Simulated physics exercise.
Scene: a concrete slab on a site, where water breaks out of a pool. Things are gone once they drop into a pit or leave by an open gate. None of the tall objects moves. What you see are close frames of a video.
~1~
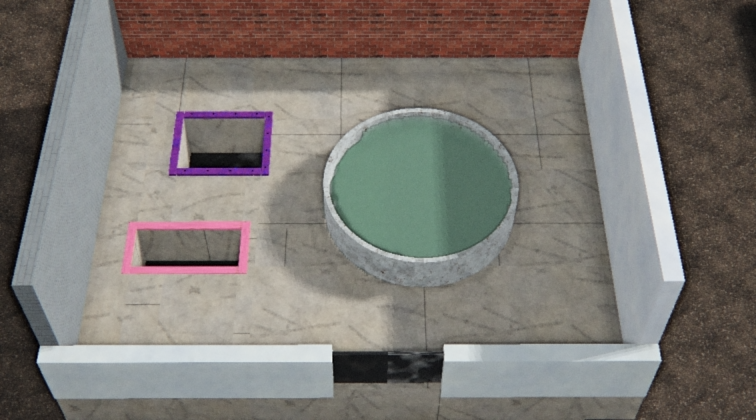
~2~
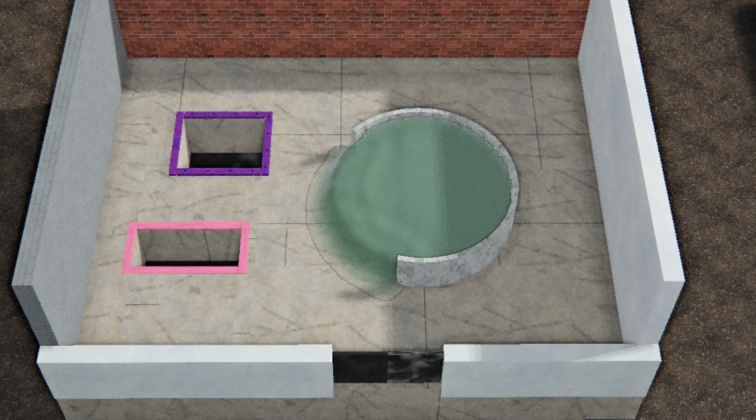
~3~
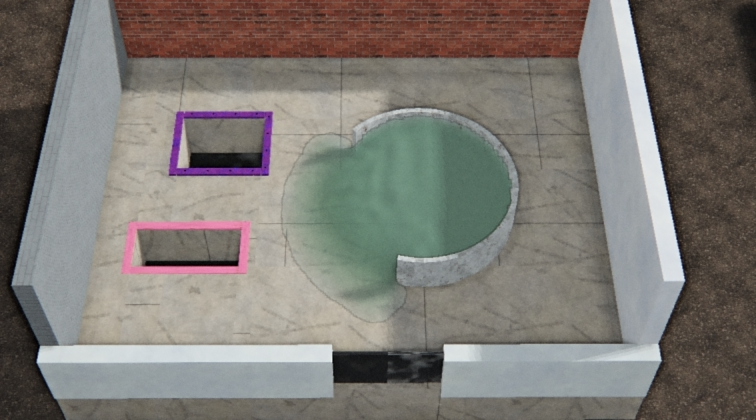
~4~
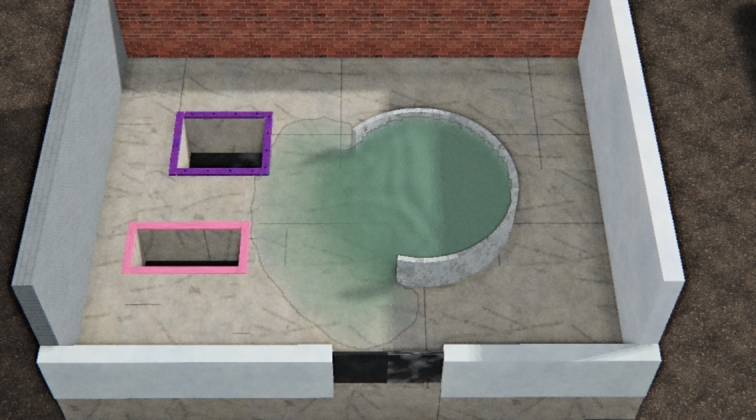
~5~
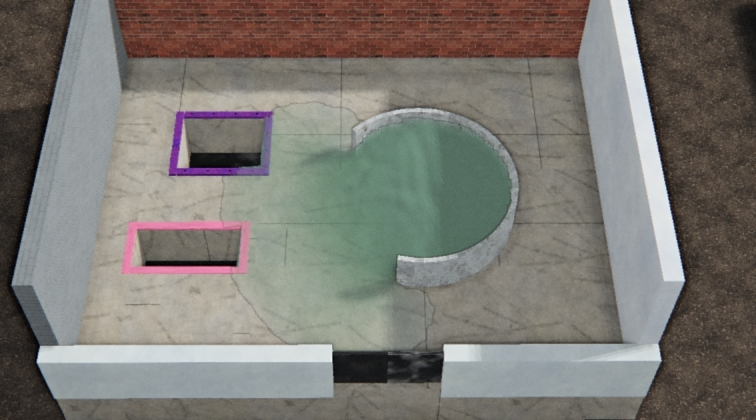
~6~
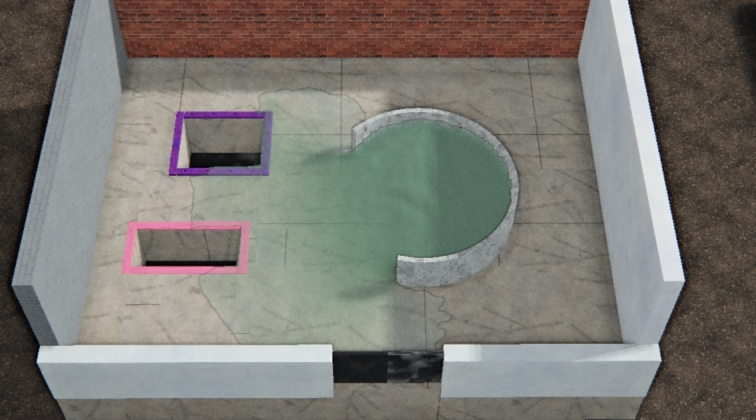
A concrete slab on a building site, seen from above at a fixed angle, has a brick wall at the back, pale walls on the other sides and a dark gap in the front one. A purple-framed pit and a pink-framed pit lie left of a round pool of green water. The pool's left side opens, and water pours out leftward, spreading thinly across the slab and around the pits' edges.
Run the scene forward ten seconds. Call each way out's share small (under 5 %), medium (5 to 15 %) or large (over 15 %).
Small, medium or large: The gate gets a small share; the pink pit gets a large share; the purple pit gets a medium share.
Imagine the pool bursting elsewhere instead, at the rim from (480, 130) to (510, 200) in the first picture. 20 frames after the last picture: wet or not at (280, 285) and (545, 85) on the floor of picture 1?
The first ends up unsoaked, the second ends up soaked.
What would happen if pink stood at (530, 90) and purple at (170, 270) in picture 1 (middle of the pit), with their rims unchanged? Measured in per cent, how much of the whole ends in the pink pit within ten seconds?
Share for pink, in per cent: 6.
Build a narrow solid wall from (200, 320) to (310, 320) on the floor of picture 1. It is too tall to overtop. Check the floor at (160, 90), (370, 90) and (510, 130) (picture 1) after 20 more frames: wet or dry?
Going one after another, I'd say reached by the flood, then kept clear of the flood, then kept clear of the flood.
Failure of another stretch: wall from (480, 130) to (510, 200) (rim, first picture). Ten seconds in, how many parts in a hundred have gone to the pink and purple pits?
Pink 12 %, purple 8 %.
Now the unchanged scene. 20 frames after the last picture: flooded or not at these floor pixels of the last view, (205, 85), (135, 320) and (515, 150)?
Taking them in the order given: Swamped, then swamped, then spared.
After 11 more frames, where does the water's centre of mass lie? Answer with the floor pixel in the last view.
Estimate: (312, 237).
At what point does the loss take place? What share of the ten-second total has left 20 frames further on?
Estimate: Some 45 %.
A moment on, water covers 40 % of the floor; the gate 0 %, the pink pit 3 %, the purple pit 4 %.
Next, water covers 50 % of the floor; the gate 0 %, the pink pit 9 %, the purple pit 7 %.
Then, water covers 55 % of the floor; the gate 0 %, the pink pit 19 %, the purple pit 10 %.
Later, water covers 65 % of the floor; the gate 0 %, the pink pit 37 %, the purple pit 11 %.
In the end, water covers 95 % of the floor; the gate 0 %, the pink pit 48 %, the purple pit 11 %.
